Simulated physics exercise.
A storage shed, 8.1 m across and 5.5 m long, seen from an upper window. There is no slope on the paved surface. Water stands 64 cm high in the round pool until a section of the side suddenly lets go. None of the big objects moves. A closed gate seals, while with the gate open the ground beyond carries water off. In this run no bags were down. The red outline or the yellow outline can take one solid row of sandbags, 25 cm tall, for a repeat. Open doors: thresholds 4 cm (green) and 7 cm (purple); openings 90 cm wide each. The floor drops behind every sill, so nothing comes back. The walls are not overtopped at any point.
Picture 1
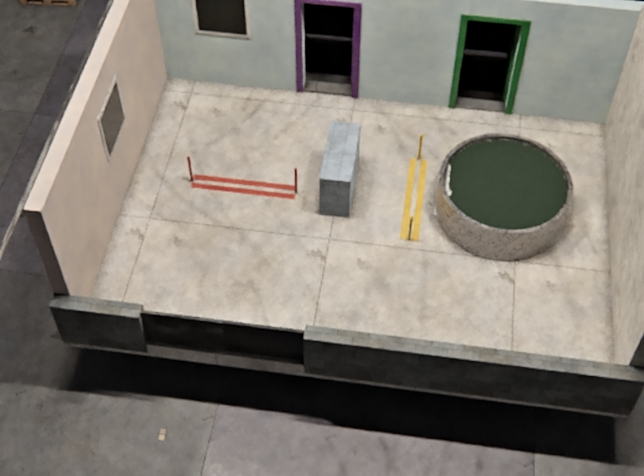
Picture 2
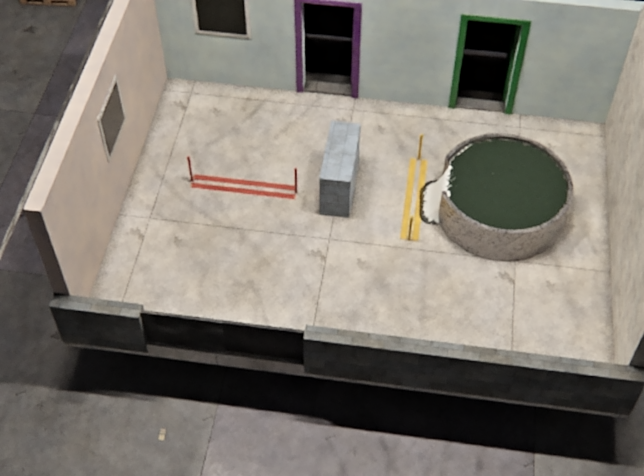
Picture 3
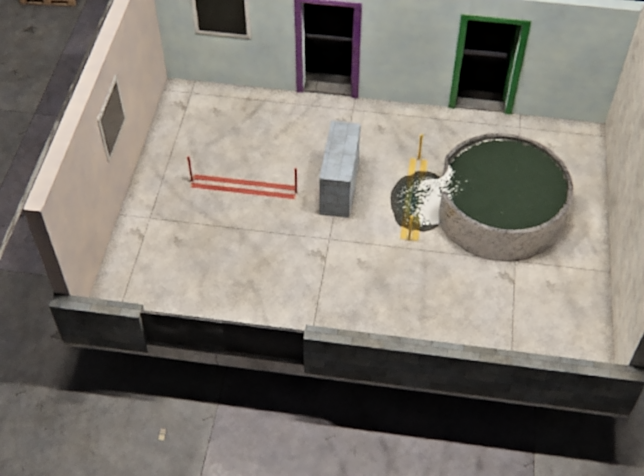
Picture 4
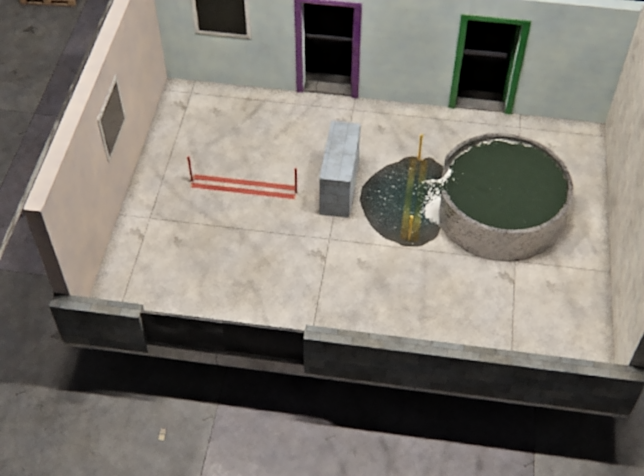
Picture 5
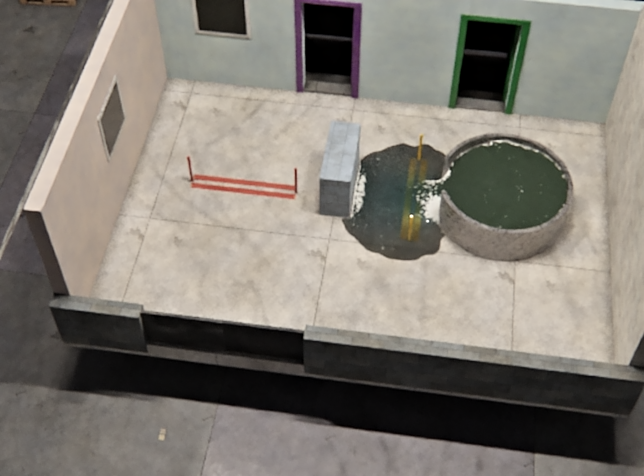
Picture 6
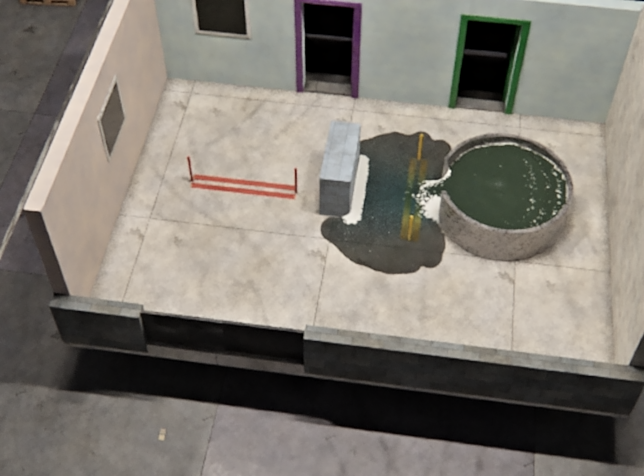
Dark green water poured out of the left side of a round stone pool, spread across the yellow outline on the pale floor, then reached the grey block and widened along its near end.
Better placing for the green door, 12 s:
Red mark.
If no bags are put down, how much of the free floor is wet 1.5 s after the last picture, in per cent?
Something near 30 per cent.
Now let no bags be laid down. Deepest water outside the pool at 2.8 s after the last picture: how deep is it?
Roughly 24 centimetres.
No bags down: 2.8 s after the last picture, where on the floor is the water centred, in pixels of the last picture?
I'd put it around (409, 210).
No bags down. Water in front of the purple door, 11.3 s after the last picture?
Close to 6.5 cm of depth.
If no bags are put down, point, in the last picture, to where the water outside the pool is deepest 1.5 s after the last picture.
Near (363, 200).
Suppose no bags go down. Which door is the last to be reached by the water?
That's the green door, I'd say.
Then, 0.7 s after the last picture water covers 15 % of the floor and is deepest (36 cm) near (363, 200) in the run without bags; in at the green door, 0 L with no bags, 0 L with the row on red, 4 L on yellow.
Then, 1.5 s after the last picture water covers 30 % of the floor and is deepest (30 cm) near (363, 200) in the run without bags; in at the green door, 0 L with no bags, 0 L with the row on red, 42 L on yellow.
Then, 2.8 s after the last picture water covers 45 % of the floor and is deepest (24 cm) near (363, 200) in the run without bags; in at the green door, 0 L with no bags, 0 L with the row on red, 96 L on yellow.
Then, 6.3 s after the last picture water covers 80 % of the floor and is deepest (12 cm) near (363, 200) in the run without bags; in at the green door, 0 L with no bags, 0 L with the row on red, 177 L on yellow.
Then, 11.3 s after the last picture water covers 100 % of the floor and is deepest (7 cm) near (309, 202) in the run without bags; in at the green door, 0 L with no bags, 0 L with the row on red, 214 L on yellow.
